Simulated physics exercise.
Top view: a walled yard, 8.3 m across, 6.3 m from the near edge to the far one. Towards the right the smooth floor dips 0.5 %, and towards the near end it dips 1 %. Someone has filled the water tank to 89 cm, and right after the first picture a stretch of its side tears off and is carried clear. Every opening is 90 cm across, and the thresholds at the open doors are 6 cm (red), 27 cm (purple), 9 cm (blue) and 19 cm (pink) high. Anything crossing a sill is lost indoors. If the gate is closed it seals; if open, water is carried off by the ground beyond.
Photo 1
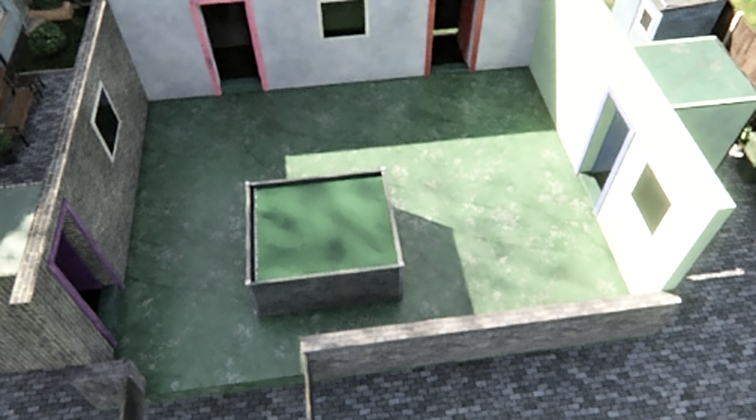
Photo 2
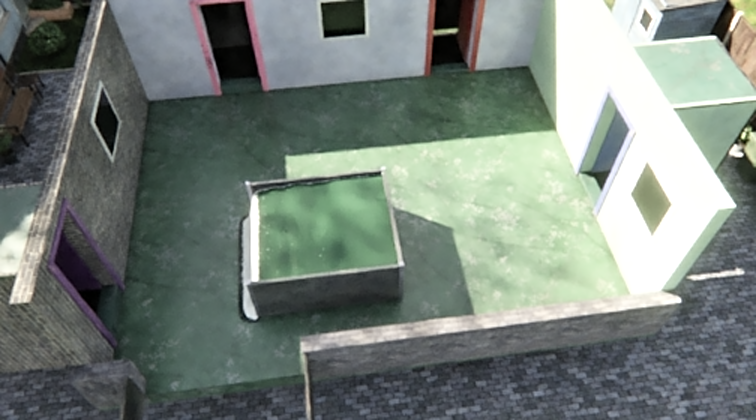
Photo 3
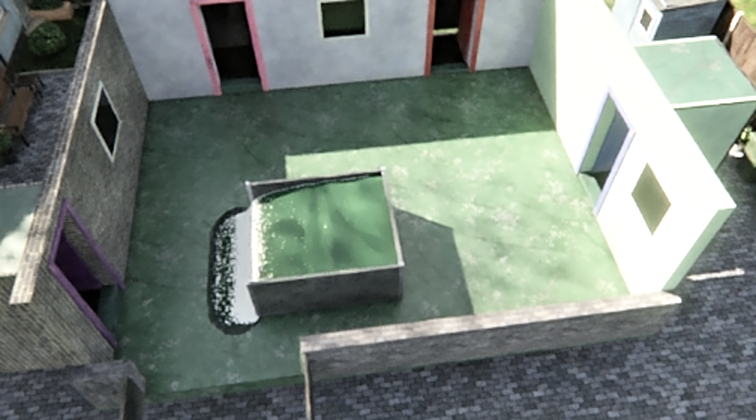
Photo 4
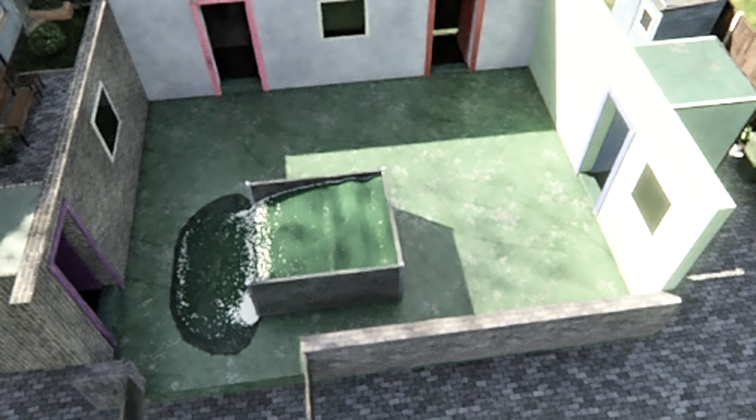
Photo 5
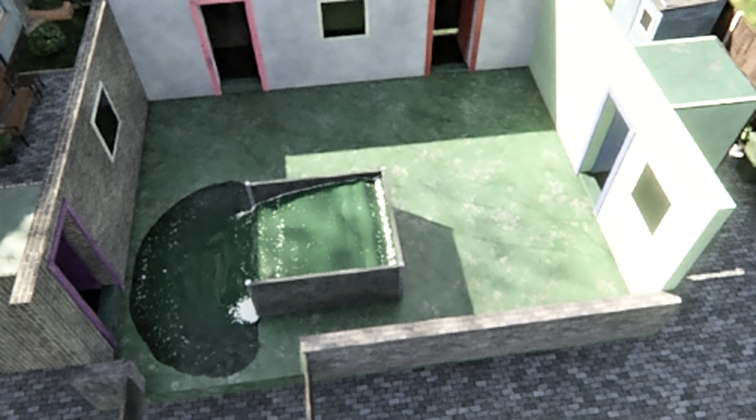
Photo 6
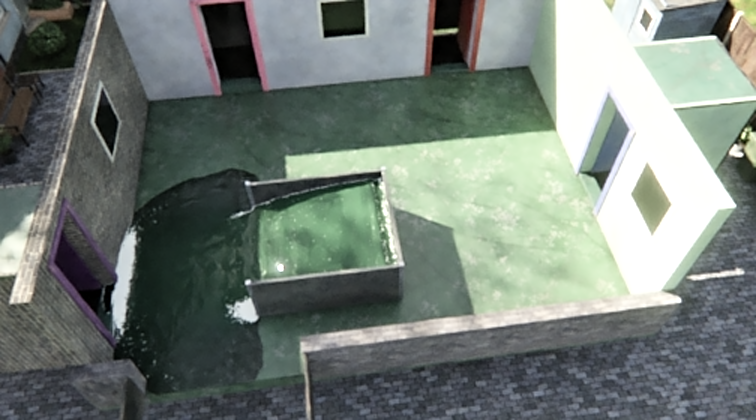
In a walled yard, water pours from the tank's open left side and spreads leftward.
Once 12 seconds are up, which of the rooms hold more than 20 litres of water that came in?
Red door - 20 litres or less. Purple door - more than 20 litres. Blue door - 20 litres or less. Pink door - 20 litres or less.
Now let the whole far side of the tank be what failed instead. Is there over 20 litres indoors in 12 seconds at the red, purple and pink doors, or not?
Then red exceeds it, purple does not exceed it, pink exceeds it.
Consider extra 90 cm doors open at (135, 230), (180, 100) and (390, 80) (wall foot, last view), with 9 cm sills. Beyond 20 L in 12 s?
Per doorway, in order: Sufficient / sufficient / insufficient.
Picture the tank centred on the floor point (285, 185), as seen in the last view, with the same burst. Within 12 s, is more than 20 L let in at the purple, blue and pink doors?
Against the limit, the purple door stays within it, the blue door stays within it and the pink door stays within it.
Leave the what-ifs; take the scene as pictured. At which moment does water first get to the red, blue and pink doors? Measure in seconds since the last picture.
Red = 3.6 s, blue = 6.0 s, pink = 1.8 s.
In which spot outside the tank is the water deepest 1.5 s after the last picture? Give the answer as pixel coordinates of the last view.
Near (112, 372).
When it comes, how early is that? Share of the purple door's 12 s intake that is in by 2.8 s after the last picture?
Some 100 per cent by then.
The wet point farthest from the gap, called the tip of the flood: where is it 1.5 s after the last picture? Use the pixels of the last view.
Around pixel (149, 106).
Then, 0.7 s after the last picture water covers 20 % of the floor and is deepest (55 cm) near (110, 384); red door not reached, purple door 50 cm at the sill, 62 L in, blue door not reached, pink door not reached.
Then, 1.5 s after the last picture water covers 25 % of the floor and is deepest (56 cm) near (112, 372); red door not reached, purple door 48 cm at the sill, 163 L in, blue door not reached, pink door not reached.
Then, 2.8 s after the last picture water covers 35 % of the floor and is deepest (30 cm) near (148, 112); red door not reached, purple door 26 cm at the sill, 227 L in, blue door not reached, pink door 19 cm at the sill, 0 L in.
Then, 6.3 s after the last picture water covers 80 % of the floor and is deepest (12 cm) near (537, 110); red door 4 cm at the sill, 0 L in, purple door 7 cm at the sill, 229 L in, blue door 6 cm at the sill, 0 L in, pink door 9 cm at the sill, 1 L in.
Then, 11.3 s after the last picture water covers 95 % of the floor and is deepest (15 cm) near (638, 315); red door 3 cm at the sill, 0 L in, purple door 4 cm at the sill, 229 L in, blue door 7 cm at the sill, 0 L in, pink door 2 cm at the sill, 1 L in.
